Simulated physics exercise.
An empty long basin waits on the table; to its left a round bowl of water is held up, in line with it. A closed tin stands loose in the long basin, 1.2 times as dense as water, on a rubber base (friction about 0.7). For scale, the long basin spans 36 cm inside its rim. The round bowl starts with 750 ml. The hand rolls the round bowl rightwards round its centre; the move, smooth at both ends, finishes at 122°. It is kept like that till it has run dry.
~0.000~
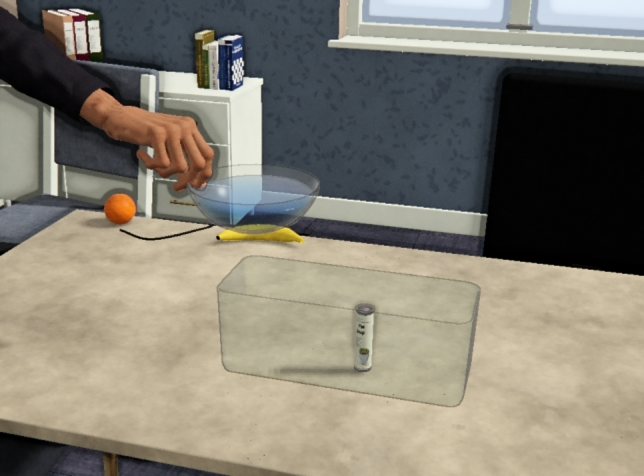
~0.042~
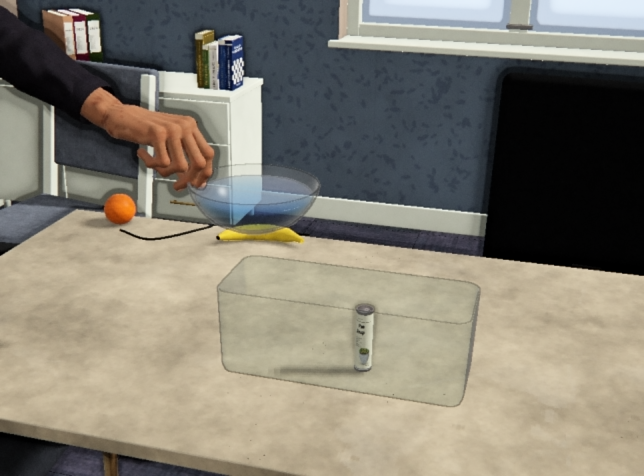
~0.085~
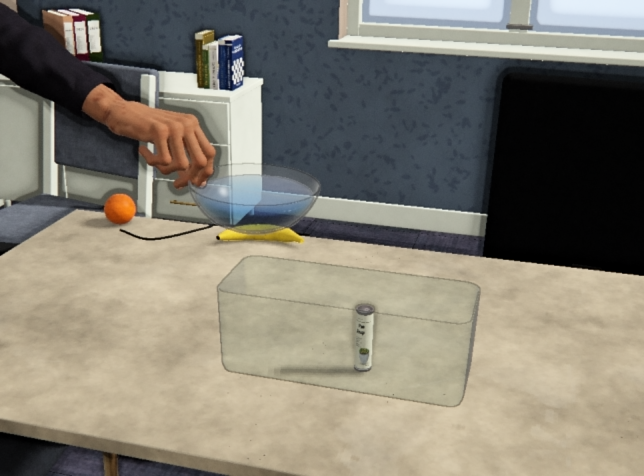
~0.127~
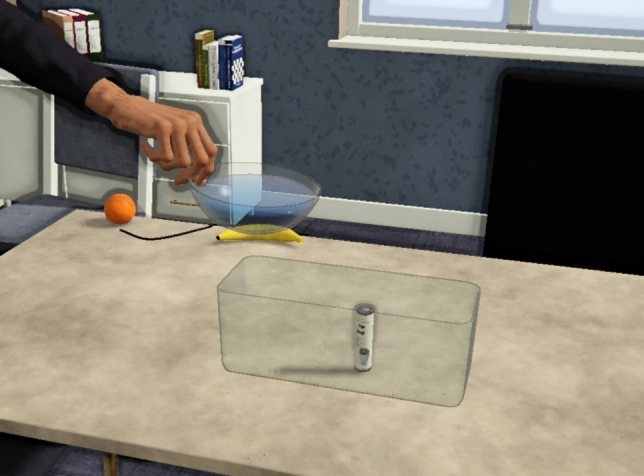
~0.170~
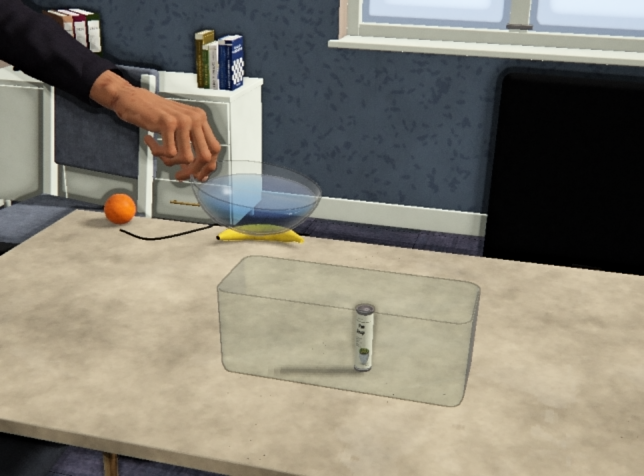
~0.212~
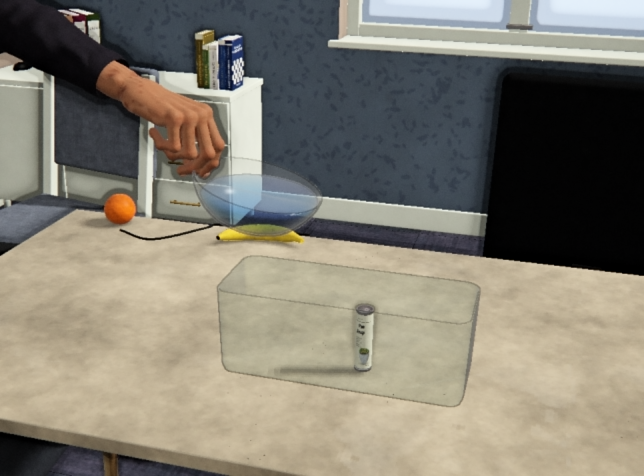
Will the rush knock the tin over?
It goes over.
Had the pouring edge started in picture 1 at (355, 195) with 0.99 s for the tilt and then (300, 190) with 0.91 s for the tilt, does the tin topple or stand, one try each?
First it keeps standing; then it goes over.
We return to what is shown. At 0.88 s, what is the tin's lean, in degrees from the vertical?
It is at some 30°.
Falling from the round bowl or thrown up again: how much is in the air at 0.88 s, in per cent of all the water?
About 1 per cent.
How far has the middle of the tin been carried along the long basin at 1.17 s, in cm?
About 7 cm.
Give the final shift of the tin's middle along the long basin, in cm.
Some 7.5 cm.
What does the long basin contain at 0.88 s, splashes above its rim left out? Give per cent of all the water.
About 94 per cent.
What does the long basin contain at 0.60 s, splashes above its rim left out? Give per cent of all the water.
Near 58 in a hundred.
After 0.60 s the tilt is 80° and 11 per cent is still to pour; the tin stands where it began.
After 0.88 s the tilt is 118° and 0 per cent is still to pour; the tin leans 28°.
After 1.17 s the tilt is 122° and 0 per cent is still to pour; the tin lies on its side.
After 1.49 s the tilt is 122° and 0 per cent is still to pour; the tin lies on its side.
In the end the tin lies on its side.
